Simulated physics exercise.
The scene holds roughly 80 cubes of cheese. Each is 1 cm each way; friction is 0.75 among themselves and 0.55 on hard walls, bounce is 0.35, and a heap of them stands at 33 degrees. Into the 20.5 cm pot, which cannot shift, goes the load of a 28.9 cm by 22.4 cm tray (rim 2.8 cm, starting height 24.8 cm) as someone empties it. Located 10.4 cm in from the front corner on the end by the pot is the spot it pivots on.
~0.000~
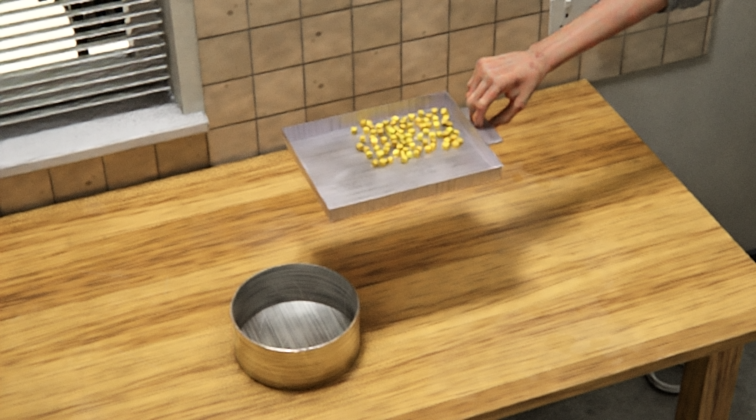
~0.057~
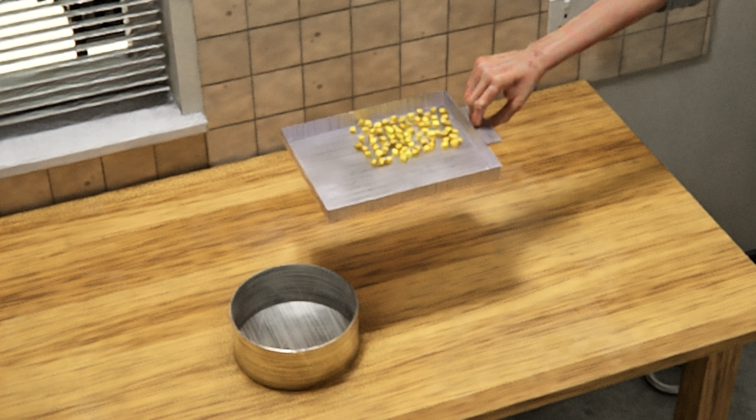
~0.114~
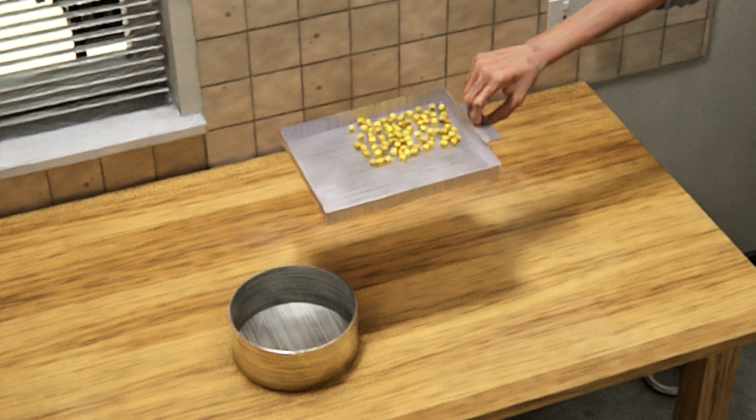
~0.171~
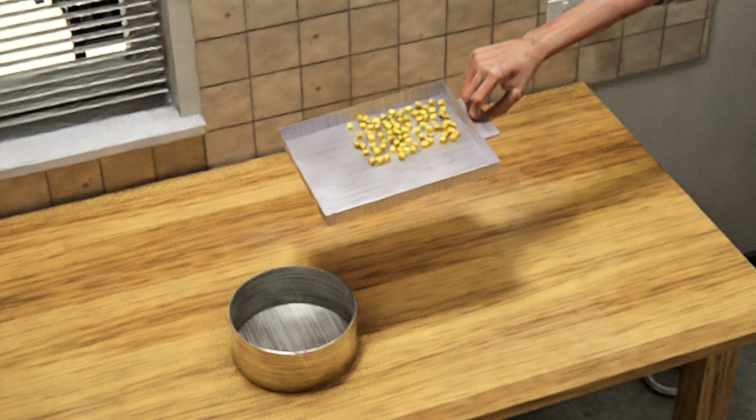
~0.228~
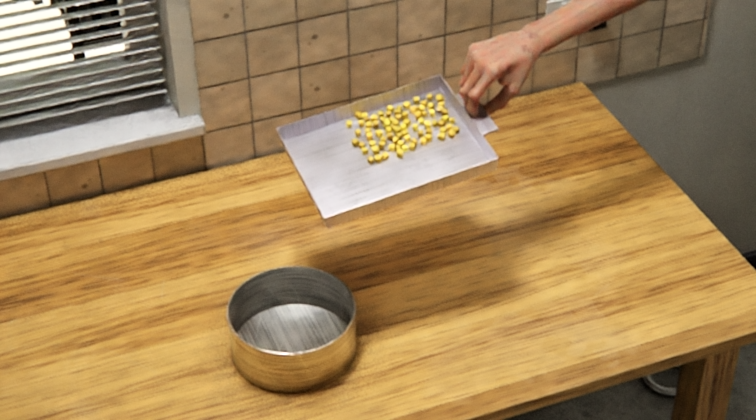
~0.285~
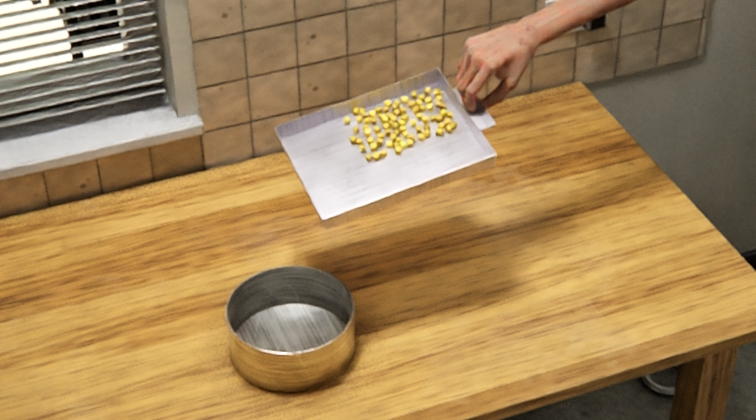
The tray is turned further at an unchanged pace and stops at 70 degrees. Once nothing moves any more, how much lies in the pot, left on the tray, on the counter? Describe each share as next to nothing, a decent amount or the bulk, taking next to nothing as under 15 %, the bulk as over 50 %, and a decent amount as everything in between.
My prediction: Pot: Looks like a noticeable amount; tray: Looks like over half the load; counter: Looks like a minor amount.
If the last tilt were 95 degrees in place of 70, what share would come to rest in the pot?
In that case some 90 per cent.
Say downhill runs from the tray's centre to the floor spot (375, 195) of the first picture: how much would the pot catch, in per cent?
That comes to around 25 per cent.
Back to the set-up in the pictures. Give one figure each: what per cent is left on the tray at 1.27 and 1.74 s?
Earlier moment 70, later moment 60.
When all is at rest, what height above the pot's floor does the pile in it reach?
Close to 1.0 cm up.
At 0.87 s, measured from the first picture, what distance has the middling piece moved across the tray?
4 cm.
After 0.87 s, tilt 38 degrees; the tray holds 100 %, the pot 0 %.
After 1.27 s, tilt 57 degrees; the tray holds 70 %, the pot 5 %.
After 1.74 s, tilt 70 degrees; the tray holds 60 %, the pot 40 %.
In the end, at 2.6 s, pot 40 %, tray 60 %, counter 0 %.
